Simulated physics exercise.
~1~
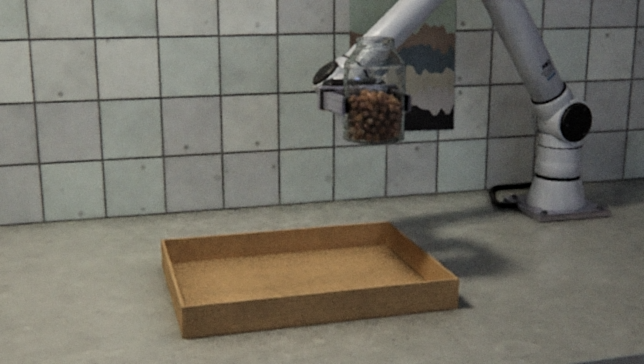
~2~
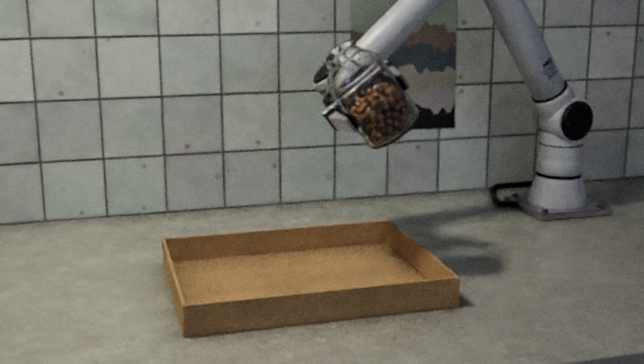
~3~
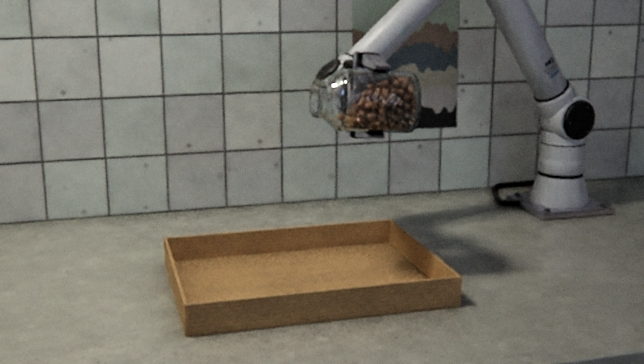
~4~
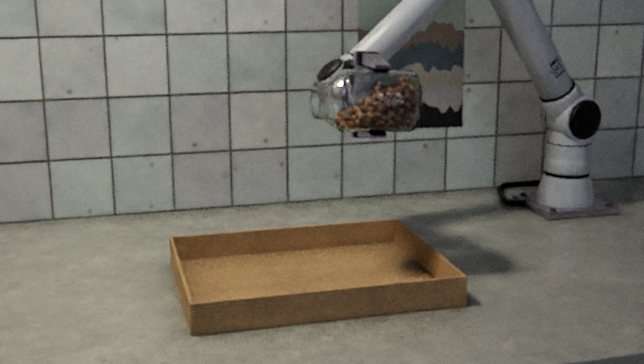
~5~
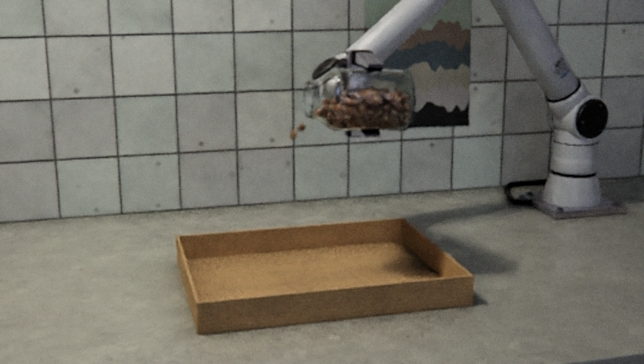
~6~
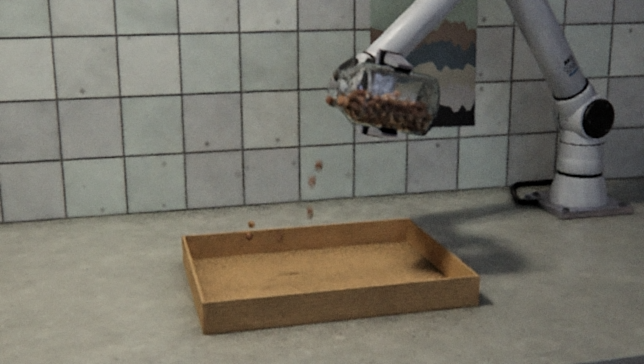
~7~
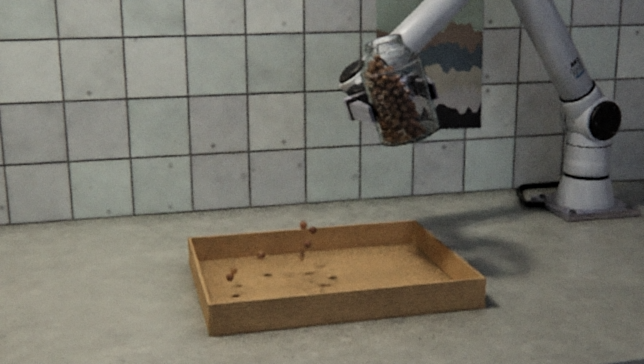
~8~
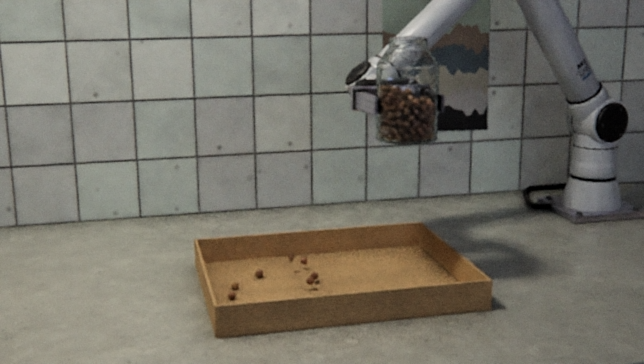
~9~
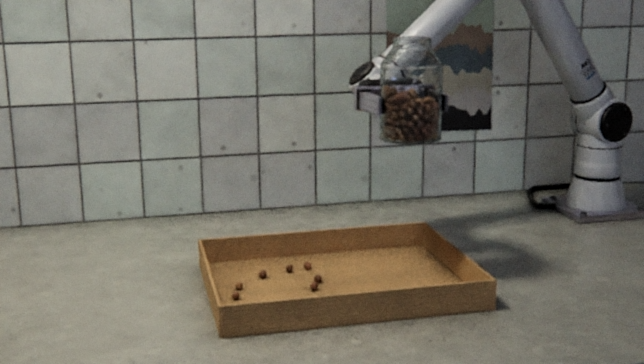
A pale robot arm standing at the right holds a clear jar of small brown beads above a grey table, seen from the front and slightly above, with a tiled wall and a patterned panel behind. A shallow, open tan tray rests below. The arm tips the jar onto its side, mouth to the left, and the beads slide along it. A few spill out and drop into the tray, bouncing, as the jar is turned back upright. It ends upright and still mostly full, with a handful of beads lying towards the tray's left side.
